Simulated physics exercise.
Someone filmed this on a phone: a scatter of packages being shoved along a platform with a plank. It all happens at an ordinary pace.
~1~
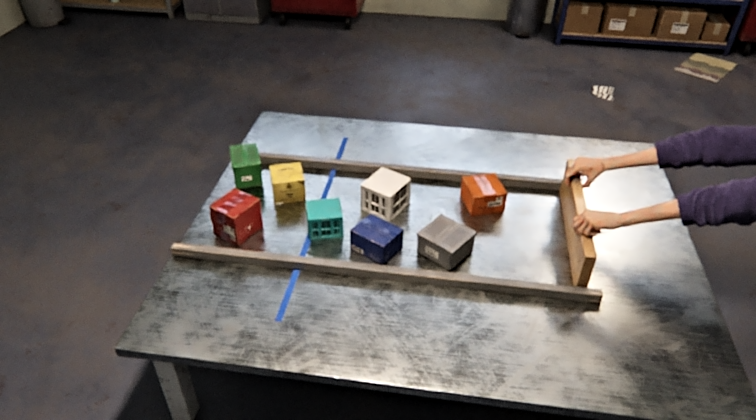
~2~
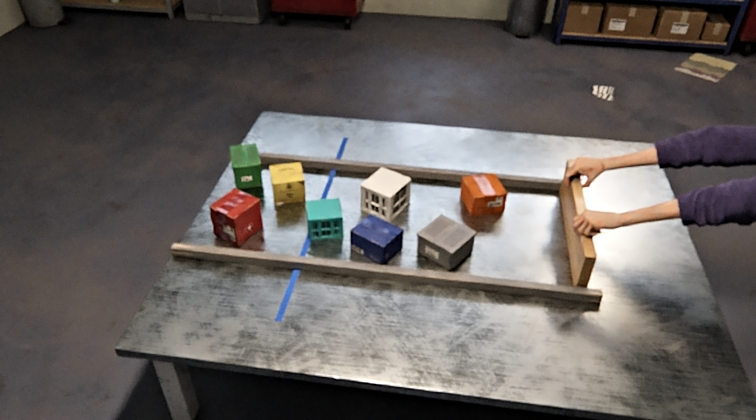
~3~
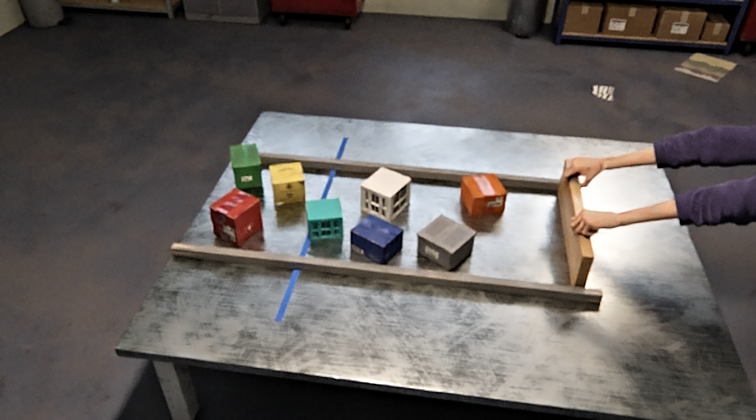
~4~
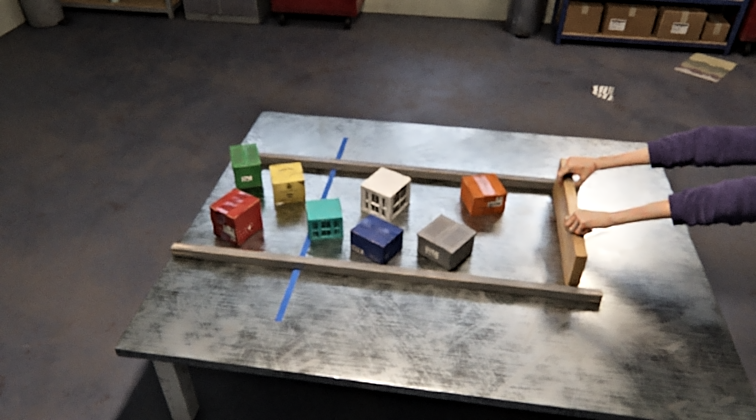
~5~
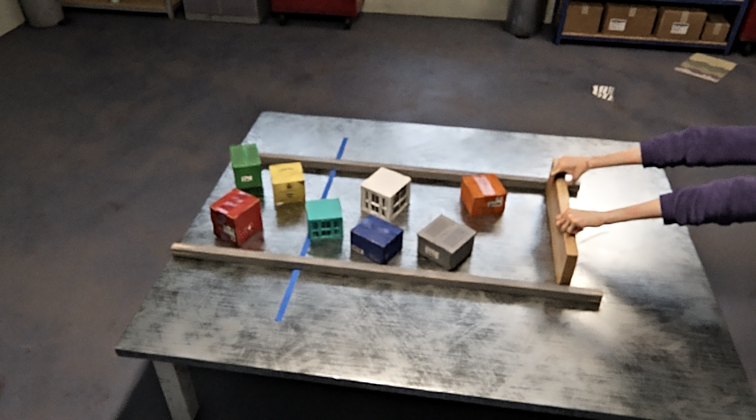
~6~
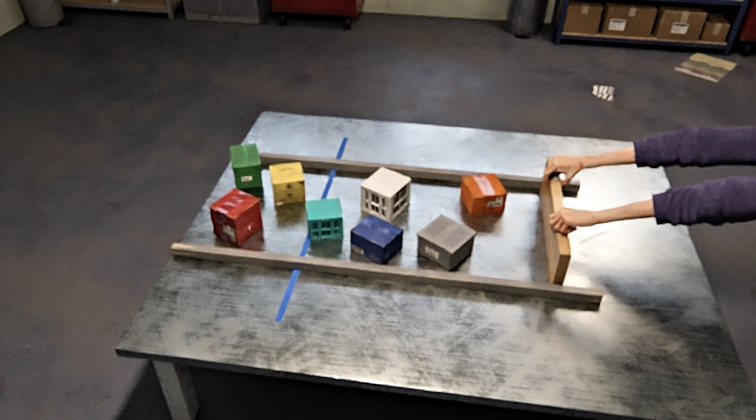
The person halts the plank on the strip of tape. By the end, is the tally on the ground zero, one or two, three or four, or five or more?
When it halts, not one of them has come off.
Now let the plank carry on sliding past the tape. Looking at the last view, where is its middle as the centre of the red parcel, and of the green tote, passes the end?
Points: About (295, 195) and about (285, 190).
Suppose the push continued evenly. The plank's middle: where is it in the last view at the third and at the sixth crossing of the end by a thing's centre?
First: Around (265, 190). Next: Around (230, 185).
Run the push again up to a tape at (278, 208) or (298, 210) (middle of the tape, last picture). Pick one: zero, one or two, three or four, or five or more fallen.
Taking the two places as listed: 1 or 2, then none.
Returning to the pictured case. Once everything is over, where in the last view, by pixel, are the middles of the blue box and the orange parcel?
Reading them off: First (241, 236); then (312, 175).
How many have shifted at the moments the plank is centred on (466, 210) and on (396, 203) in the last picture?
Counts: 2, 5.
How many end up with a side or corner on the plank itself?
The count comes out at 3.
Soon after, none off yet; green tote at rest near (247, 167); red parcel at rest near (237, 217); yellow box at rest near (288, 183).
At rest, the number that fall off is zero.
